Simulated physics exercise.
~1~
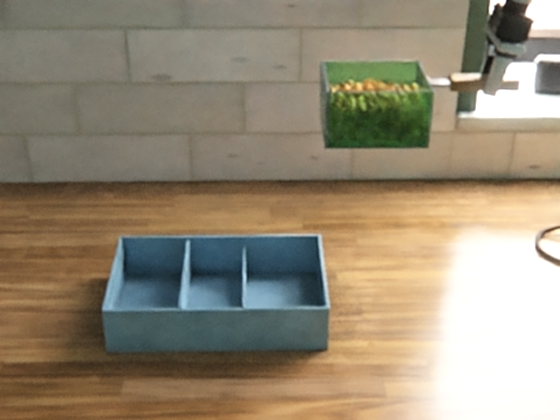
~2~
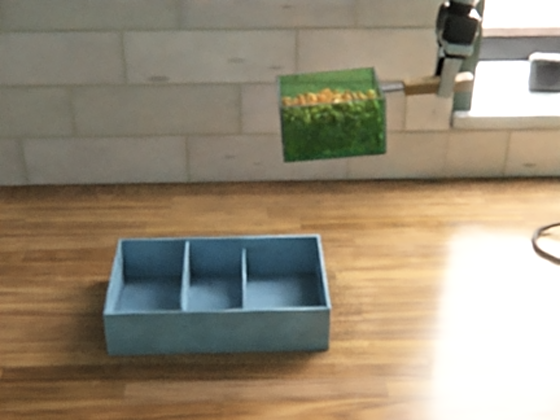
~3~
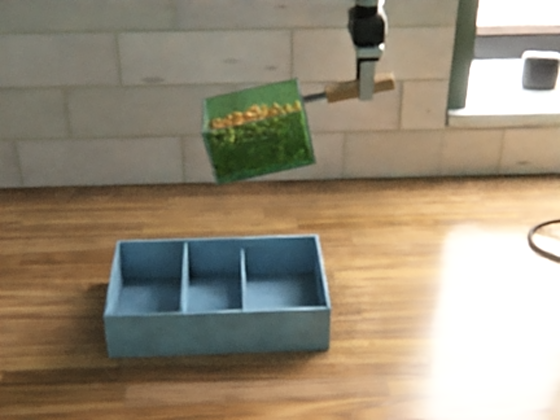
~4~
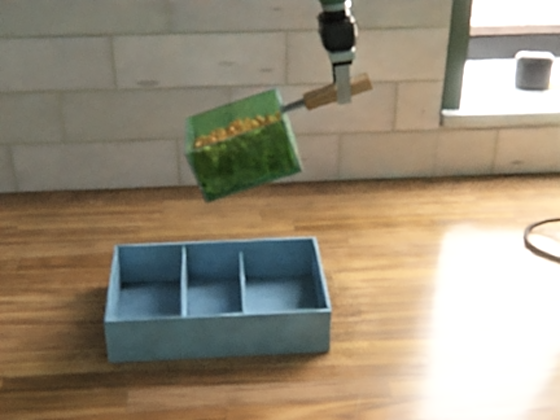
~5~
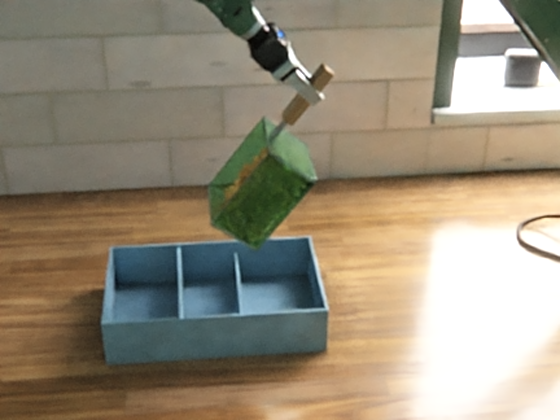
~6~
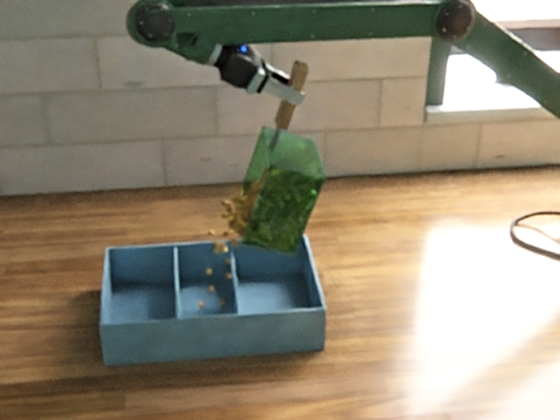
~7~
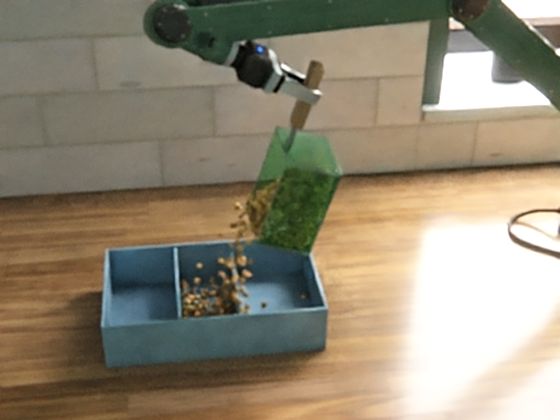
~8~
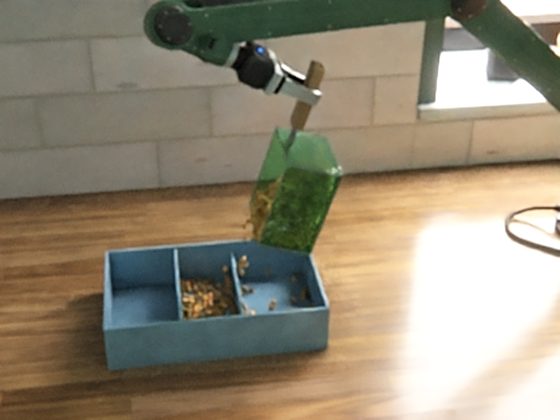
At the start, a clear green-tinted box of dried chickpeas hangs from a gripper in the air, above and to the right of a blue crate with three compartments on a wooden table. The arm carries the box left and lowers it slightly while beginning to tip it. The box then tilts steeply over the crate, and chickpeas tumble from its lower left edge. They fall mostly into the middle compartment, with a few landing in the right one. Finally the arm holds still, the left compartment empty and most chickpeas still inside the tilted box.
